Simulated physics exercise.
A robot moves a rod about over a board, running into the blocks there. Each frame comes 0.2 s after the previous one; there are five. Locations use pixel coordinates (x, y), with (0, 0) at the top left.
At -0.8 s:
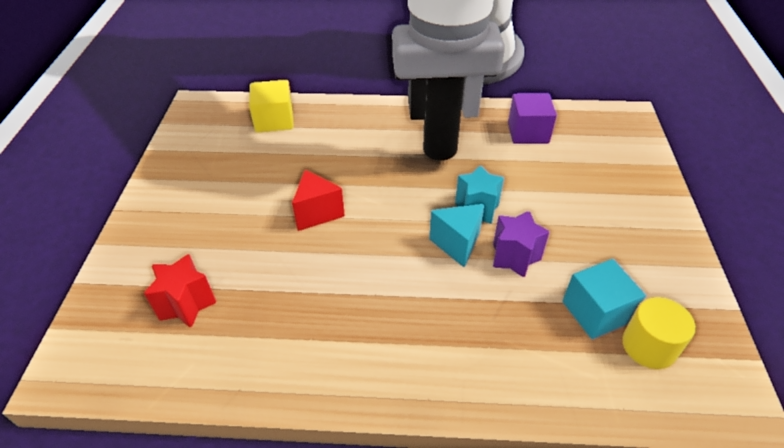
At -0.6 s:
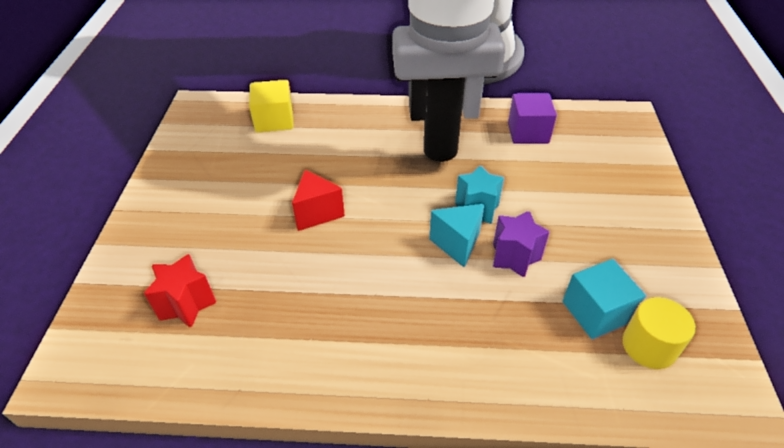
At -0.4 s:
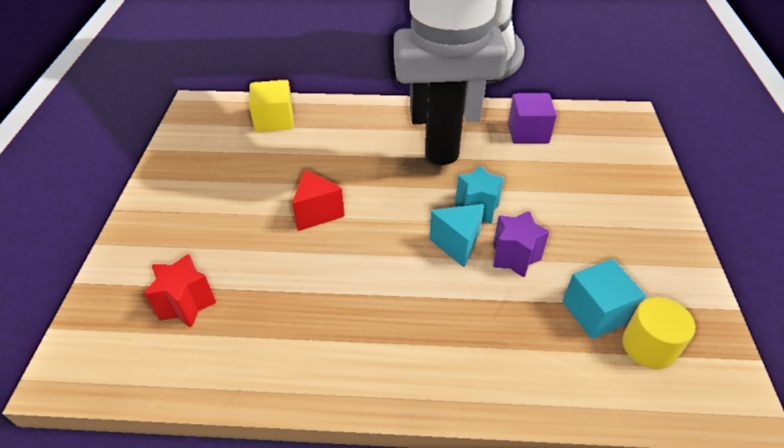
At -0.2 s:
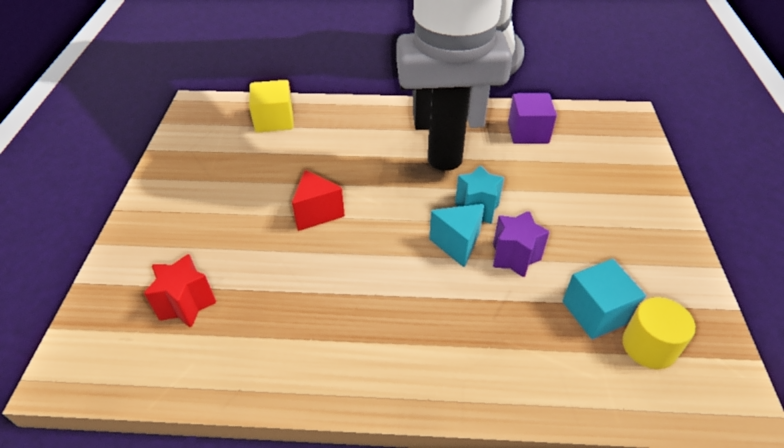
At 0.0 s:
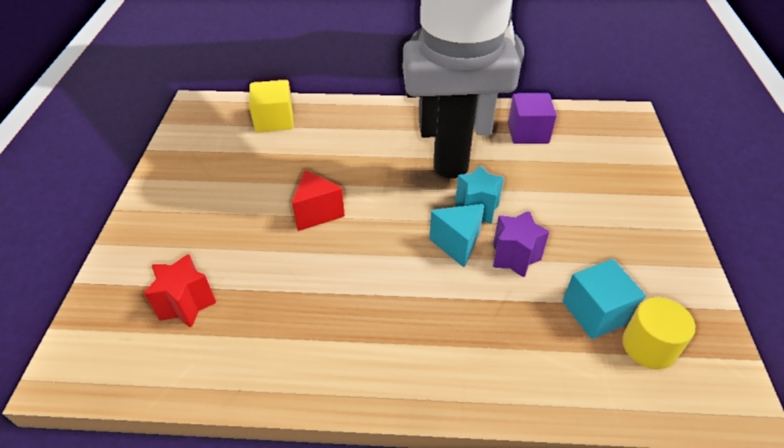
On a striped wooden board, a robot's black rod edging slightly down and right toward the viewer, the colourful blocks staying still.
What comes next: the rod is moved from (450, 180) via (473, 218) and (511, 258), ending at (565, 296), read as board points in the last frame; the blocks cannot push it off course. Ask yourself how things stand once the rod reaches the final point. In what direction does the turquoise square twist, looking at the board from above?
Rotates counter-clockwise.
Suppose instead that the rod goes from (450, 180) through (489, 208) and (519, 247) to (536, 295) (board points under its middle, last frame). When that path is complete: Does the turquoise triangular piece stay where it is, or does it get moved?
It is carried off its spot.
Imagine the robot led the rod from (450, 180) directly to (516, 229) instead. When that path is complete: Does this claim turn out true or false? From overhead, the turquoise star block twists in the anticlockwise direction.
The statement is false.
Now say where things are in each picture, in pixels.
The first frame shows rod tip at (440, 150); block tops, turquoise triangular piece at (461, 217); turquoise star block at (481, 181); purple star block at (522, 228); turquoise square at (609, 284); yellow cylinder at (666, 319).
The second frame shows rod at (441, 151); blocks unchanged.
The third frame shows rod at (442, 154); blocks unchanged.
The fourth frame shows rod at (445, 160); blocks unchanged.
The fifth frame shows rod at (451, 167); turquoise triangular piece at (461, 217); turquoise star block at (481, 181); purple star block at (522, 228); turquoise square at (609, 284); yellow cylinder at (666, 319).
The first path, step by step. One third of the way, rod at (475, 206); turquoise triangular piece at (466, 223), turned 40° clockwise; turquoise star block at (508, 208), turned 15° anticlockwise; purple star block at (531, 236).
Two thirds of the way, rod at (514, 245); turquoise triangular piece at (466, 226), turned 60° clockwise; turquoise star block at (551, 251), turned 15° anticlockwise; purple star block at (578, 283); turquoise square at (635, 300), turned 25° anticlockwise; yellow cylinder at (689, 331).
At the end, rod at (569, 283); turquoise triangular piece at (466, 226), turned 60° clockwise; turquoise star block at (602, 299); purple star block at (619, 341), turned 20° clockwise; turquoise square at (672, 328), turned 65° anticlockwise; yellow cylinder at (739, 349).
